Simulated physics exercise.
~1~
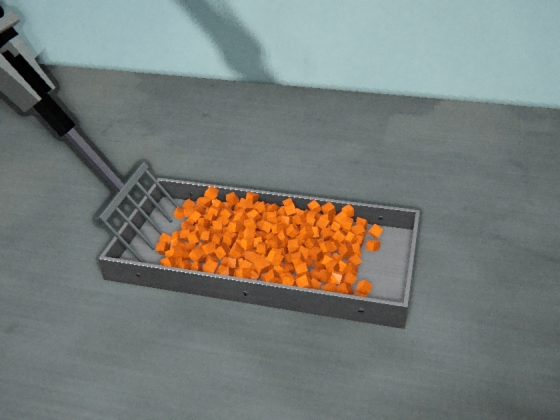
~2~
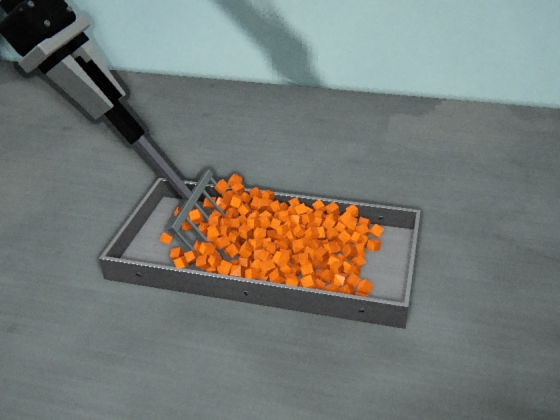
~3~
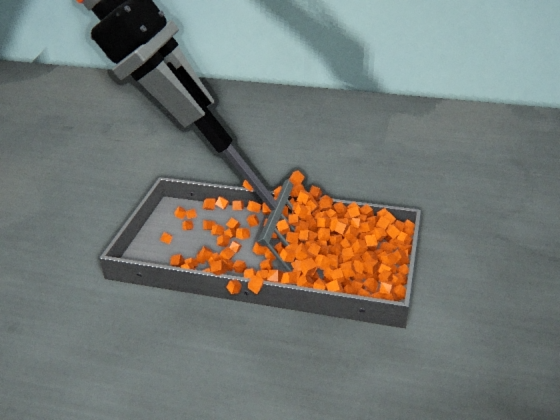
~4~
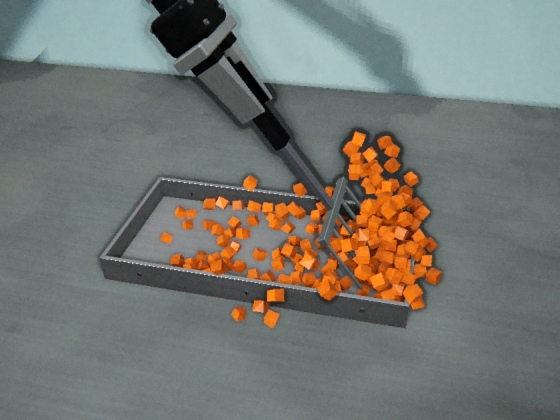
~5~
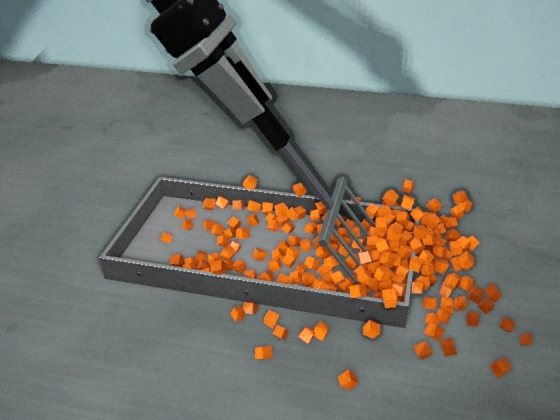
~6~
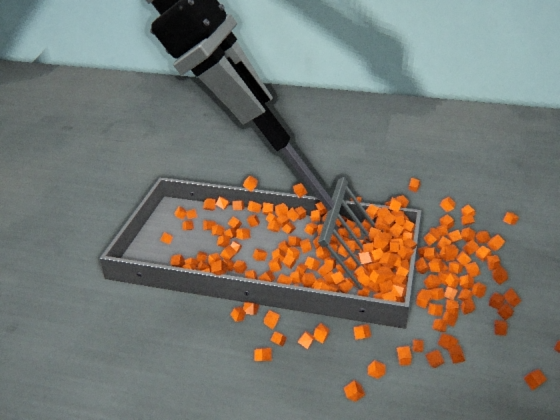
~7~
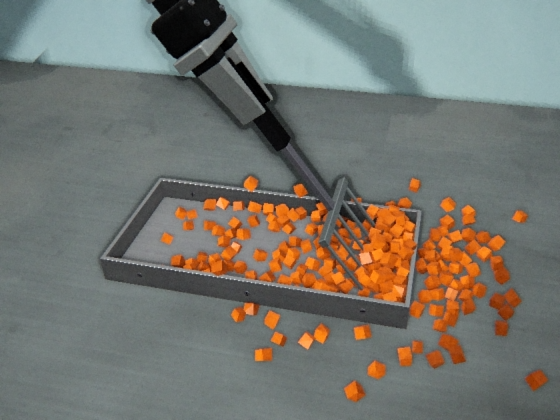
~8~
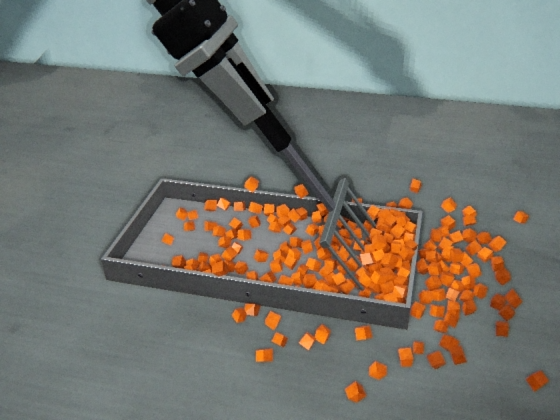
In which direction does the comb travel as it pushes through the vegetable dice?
The comb travels to the right, going from the left end of the tray towards the right end before it stops.
